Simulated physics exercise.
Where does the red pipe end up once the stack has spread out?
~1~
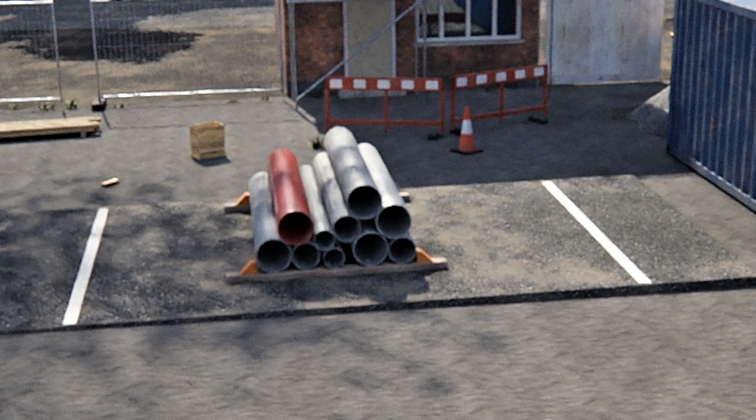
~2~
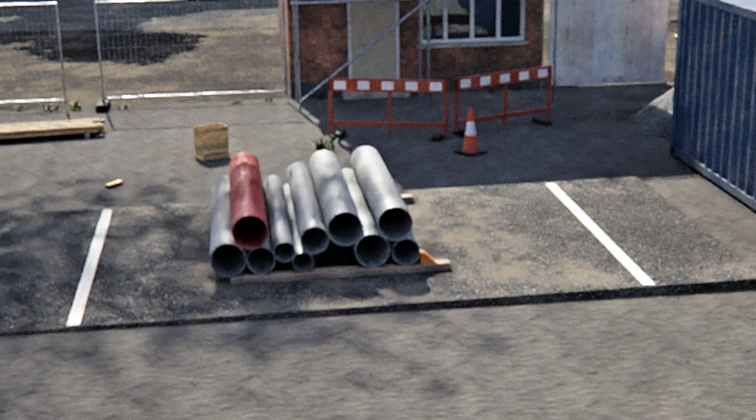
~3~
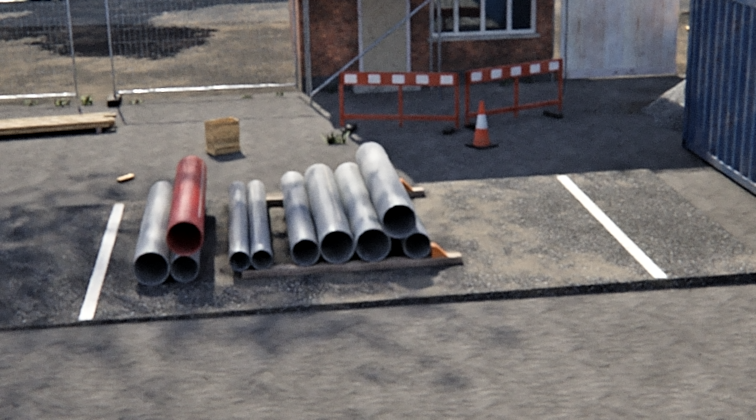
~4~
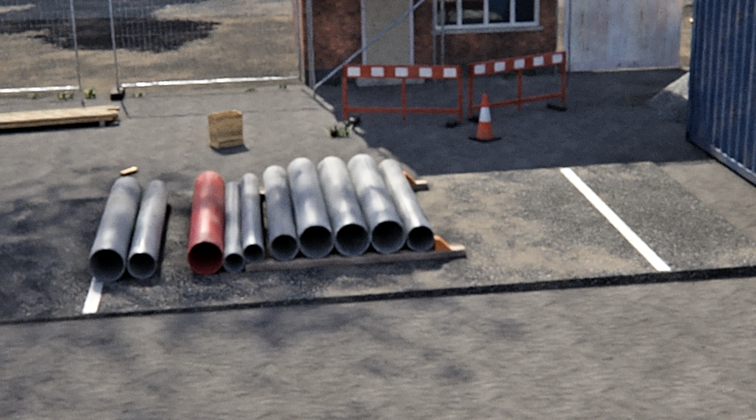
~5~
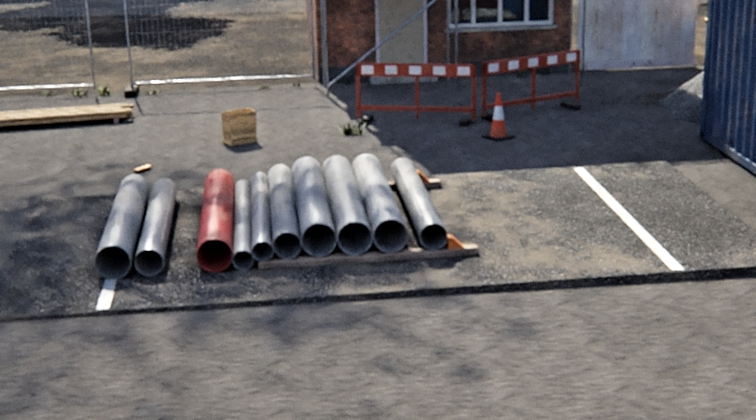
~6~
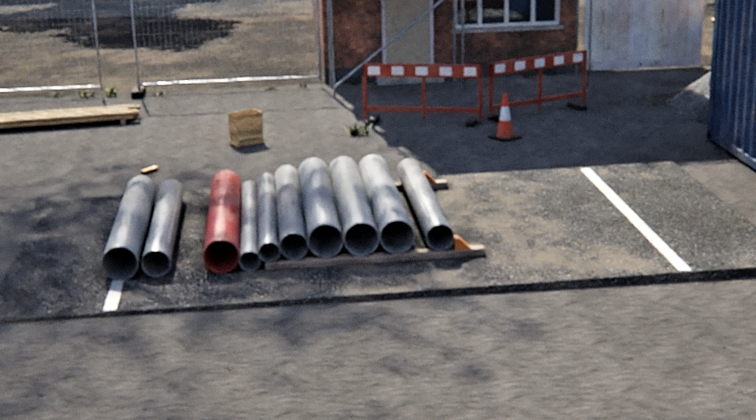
It ends up on the ground, off the left end of the timber bearers but short of the left white line.
